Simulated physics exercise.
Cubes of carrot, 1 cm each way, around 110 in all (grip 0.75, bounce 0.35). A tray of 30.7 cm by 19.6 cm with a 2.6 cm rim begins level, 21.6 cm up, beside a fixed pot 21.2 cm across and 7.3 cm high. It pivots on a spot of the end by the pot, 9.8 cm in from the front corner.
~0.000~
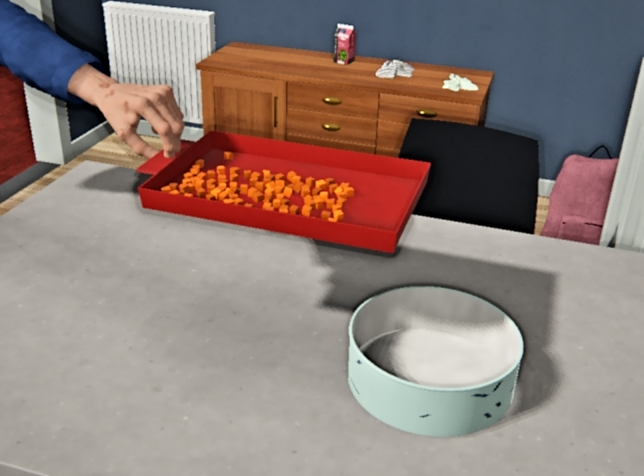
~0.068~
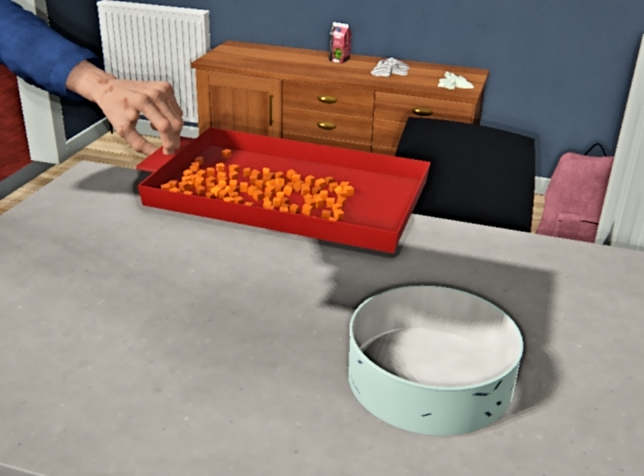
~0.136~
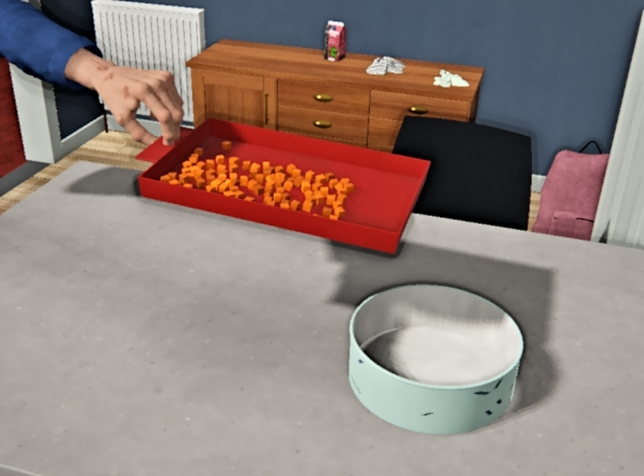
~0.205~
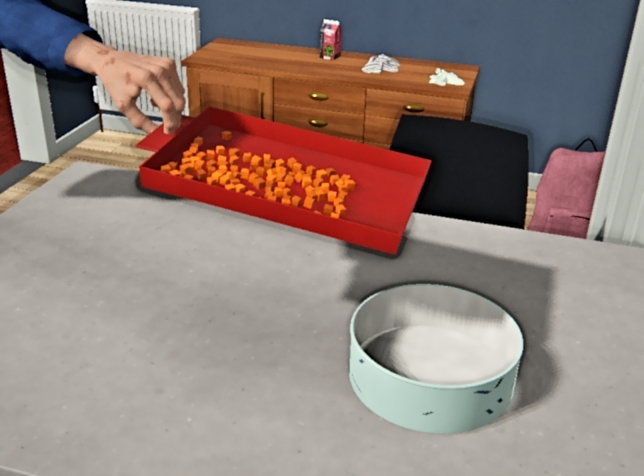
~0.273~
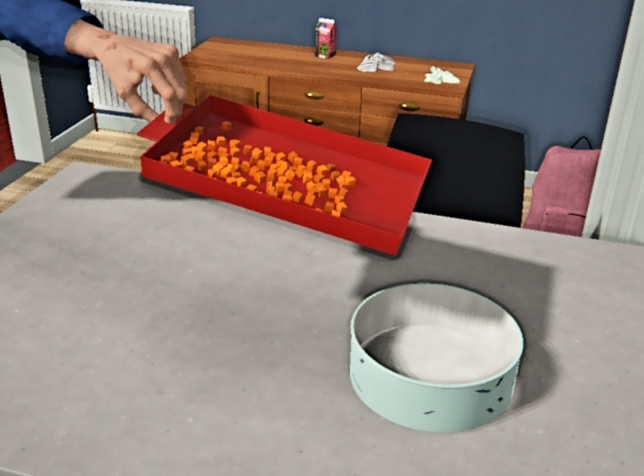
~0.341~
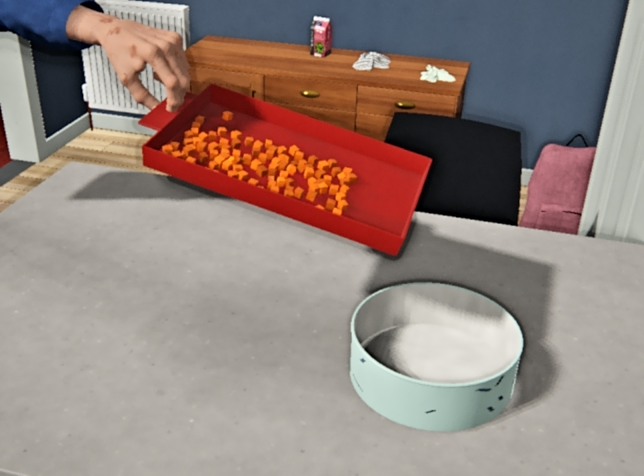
A red tray of small orange carrot cubes started out level above a grey counter, then a hand raised its left end so it sloped gently toward a pale green pot, the cubes barely shifting.
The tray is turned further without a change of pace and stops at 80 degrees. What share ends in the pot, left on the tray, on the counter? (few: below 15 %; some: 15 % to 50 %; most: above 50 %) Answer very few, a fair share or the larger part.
Pot: A fair share, tray: The larger part, counter: Very few.
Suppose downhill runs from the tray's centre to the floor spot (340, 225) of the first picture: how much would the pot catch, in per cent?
Some 30 per cent.
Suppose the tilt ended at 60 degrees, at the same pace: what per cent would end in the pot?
In that case some 15 per cent.
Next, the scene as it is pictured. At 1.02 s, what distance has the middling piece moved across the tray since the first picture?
Roughly 11 cm.
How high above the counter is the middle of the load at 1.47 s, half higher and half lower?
Some 24 cm.
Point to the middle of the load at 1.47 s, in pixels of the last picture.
Near (398, 223).
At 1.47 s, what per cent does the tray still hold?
About 80 per cent.
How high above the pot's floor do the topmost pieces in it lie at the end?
About 1.0 cm.
After 1.02 s, tilt 44 degrees; the tray holds 100 %, the pot 0 %.
After 1.47 s, tilt 65 degrees; the tray holds 80 %, the pot 15 %.
Then, at 2.00 s, tilt 80 degrees; the tray holds 80 %, the pot 15 %.
In the end, at 3.4 s, pot 25 %, tray 75 %, counter 5 %.
